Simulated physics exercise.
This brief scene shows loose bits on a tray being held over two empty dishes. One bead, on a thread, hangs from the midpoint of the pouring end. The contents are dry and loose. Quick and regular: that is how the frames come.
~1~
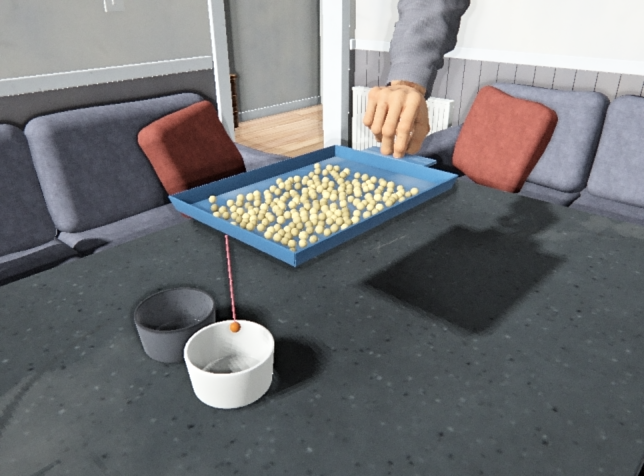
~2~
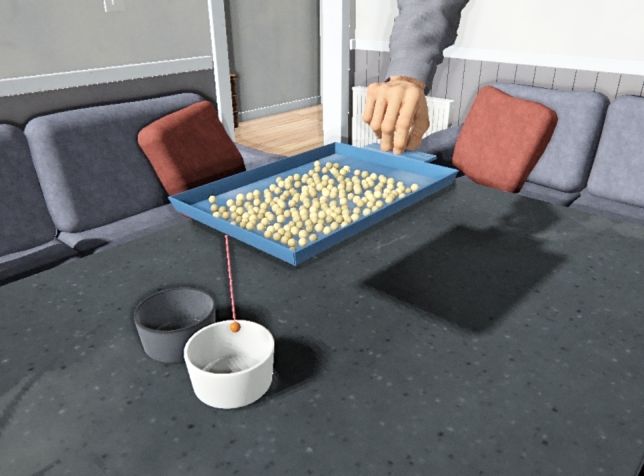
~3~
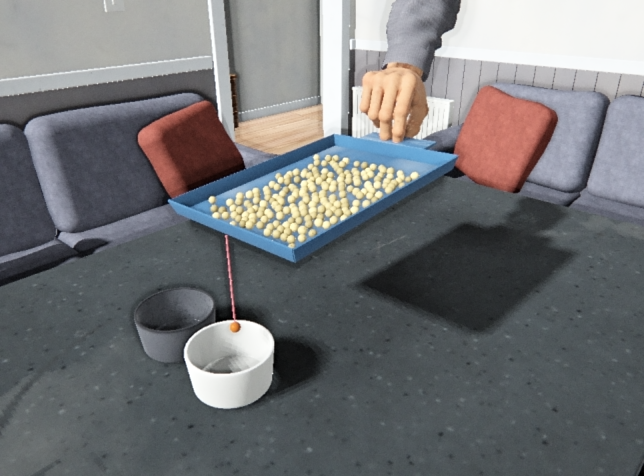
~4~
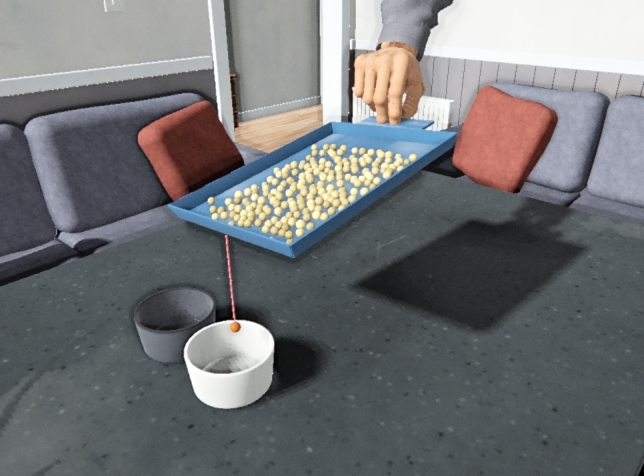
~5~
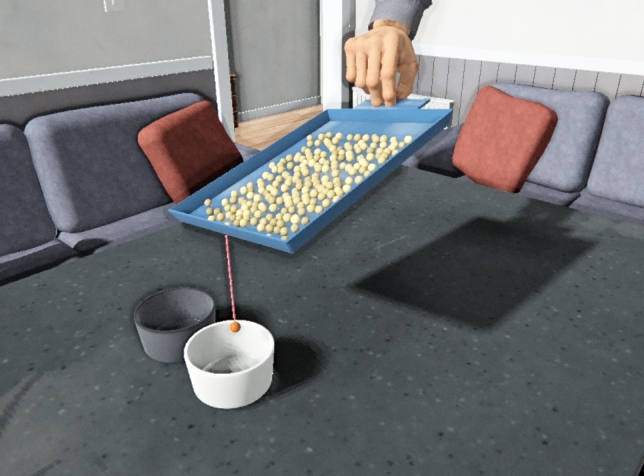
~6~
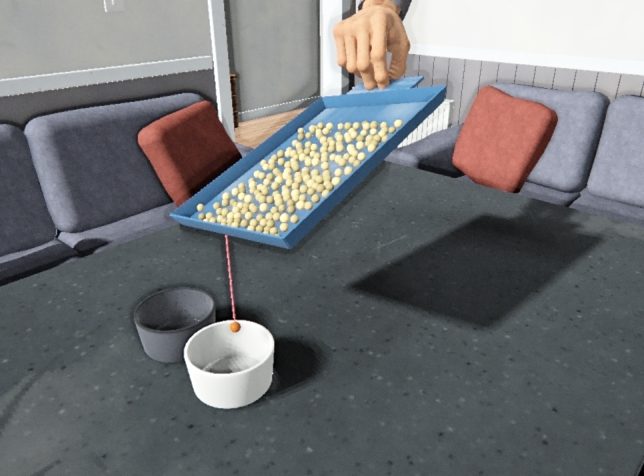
A blue tray of pale, round beans was held level above a dark dish and a white one, then a hand raised its far end, tilting it steadily toward the near left corner.
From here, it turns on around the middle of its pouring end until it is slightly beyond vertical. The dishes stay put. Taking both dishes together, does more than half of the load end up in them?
Yes.
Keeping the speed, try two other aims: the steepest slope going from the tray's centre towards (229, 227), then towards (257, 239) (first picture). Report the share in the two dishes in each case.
First case about 40 percent; second case about 20 percent.
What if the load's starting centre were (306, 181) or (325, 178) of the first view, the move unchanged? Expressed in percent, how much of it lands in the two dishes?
90 % and 80 %.
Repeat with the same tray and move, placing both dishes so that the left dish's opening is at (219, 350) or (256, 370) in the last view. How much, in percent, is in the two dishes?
You'd get near 10 per cent and afterwards near 0 per cent.
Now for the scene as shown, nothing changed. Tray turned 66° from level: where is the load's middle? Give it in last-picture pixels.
The centre of the load shows up near (193, 229) in the last view.
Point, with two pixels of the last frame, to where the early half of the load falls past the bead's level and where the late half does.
Around (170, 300) first; around (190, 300) second.
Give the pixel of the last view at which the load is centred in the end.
(179, 337).
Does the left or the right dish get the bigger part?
Fuller: The left-hand dish.
Just after the last frame, tray tipped steeply; roughly two thirds on the tray; just a few in the right dish; about a tenth in the left dish; just a few outside both; roughly a quarter in the air.
A moment on, tray tipped past a quarter turn; just a few on the tray; about a tenth in the right dish; roughly two thirds in the left dish; about a tenth outside both; about a tenth in the air.
Further on, tray tipped past a quarter turn; about a tenth in the right dish; the larger part in the left dish; roughly a quarter outside both.
When it is over, tray tipped past a quarter turn; about a tenth in the right dish; the larger part in the left dish; roughly a quarter outside both.
